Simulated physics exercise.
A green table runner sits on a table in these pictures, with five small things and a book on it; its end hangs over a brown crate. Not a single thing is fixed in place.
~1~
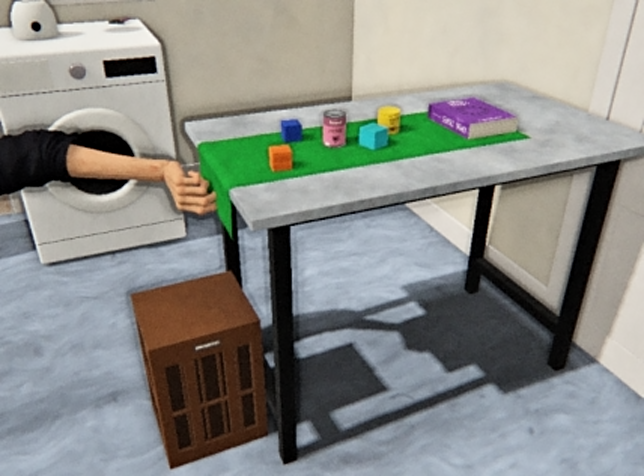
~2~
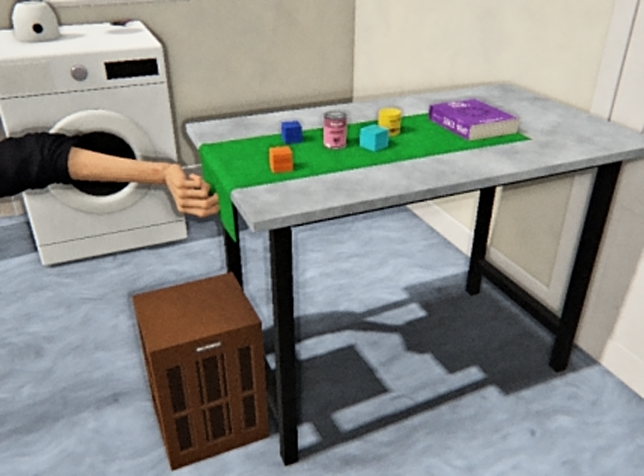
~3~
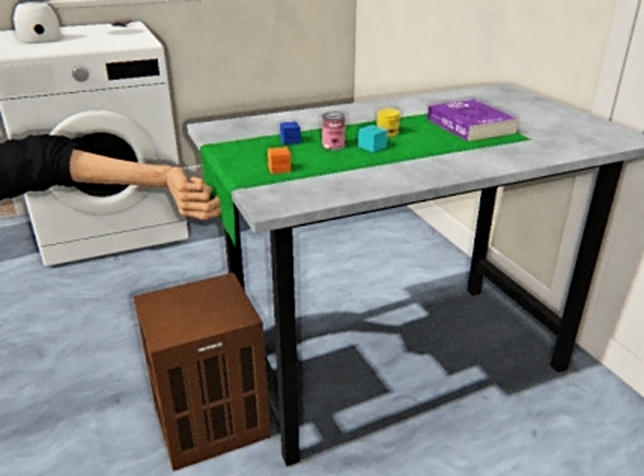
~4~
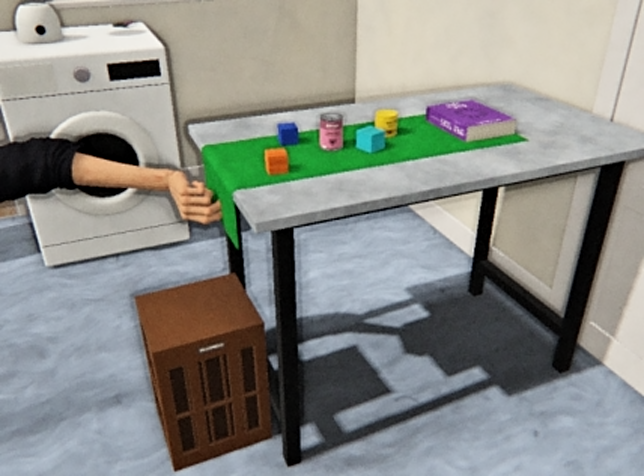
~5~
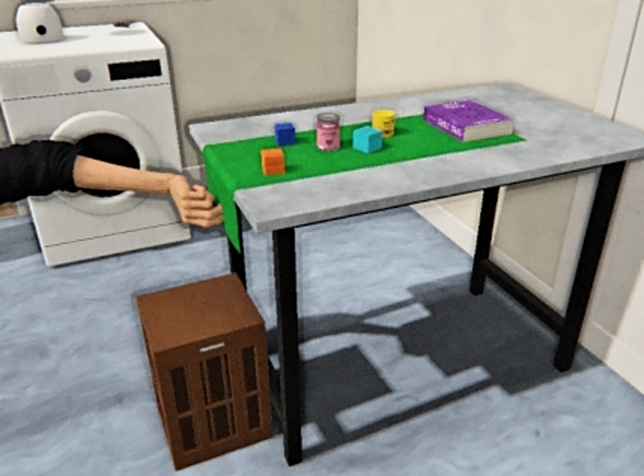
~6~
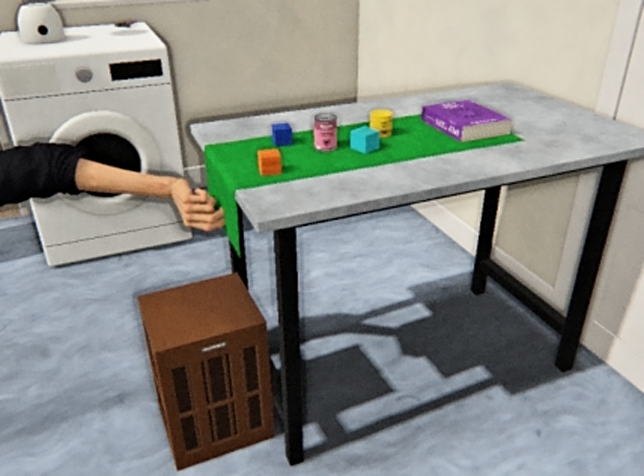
A hand at the left edge of a table slowly drew a green runner down a little over the side above a brown crate, and the cubes, two small containers and purple book shifted slightly left with it.
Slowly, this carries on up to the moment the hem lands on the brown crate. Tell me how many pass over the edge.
The tally of dropped things is two.
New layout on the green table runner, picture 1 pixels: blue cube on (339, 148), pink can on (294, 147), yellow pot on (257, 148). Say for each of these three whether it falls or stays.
The blue cube does not fall; the pink can tumbles off; the yellow pot goes over.
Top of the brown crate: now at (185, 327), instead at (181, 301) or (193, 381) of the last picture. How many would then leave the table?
1 and 4.
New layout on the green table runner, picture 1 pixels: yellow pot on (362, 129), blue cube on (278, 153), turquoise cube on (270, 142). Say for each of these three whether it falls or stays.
The yellow pot stays aboard, the blue cube is lost, the turquoise cube is lost.
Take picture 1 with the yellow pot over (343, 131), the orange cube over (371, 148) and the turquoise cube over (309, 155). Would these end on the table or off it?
You'd see the yellow pot hang on, the orange cube hang on and the turquoise cube go down.
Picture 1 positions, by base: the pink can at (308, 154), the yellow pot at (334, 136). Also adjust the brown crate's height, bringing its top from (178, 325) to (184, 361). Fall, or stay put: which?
Here's what happens: The pink can leaves its perch, the yellow pot leaves its perch.
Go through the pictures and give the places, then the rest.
Hem (233, 241); orange cube (280, 149); blue cube (291, 122); pink can (335, 113); turquoise cube (374, 127); yellow pot (389, 110); top of the crate (178, 325), in the first frame.
Hem (237, 242); orange cube (281, 150), in the second frame.
Hem (235, 246); blue cube (290, 125), in the third frame.
Hem (238, 250); pink can (332, 116); top of the crate (182, 327), in the fourth frame.
Hem (240, 253); turquoise cube (368, 130), in the fifth frame.
Hem (240, 258); orange cube (269, 153); blue cube (282, 126); pink can (325, 117); turquoise cube (365, 131); yellow pot (382, 113), in the sixth frame.
Soon after, hem near (227, 278); orange cube gone.
Then, hem on the crate; orange cube and blue cube gone.
At rest, hem on the crate; orange cube and blue cube gone. The answer is two.
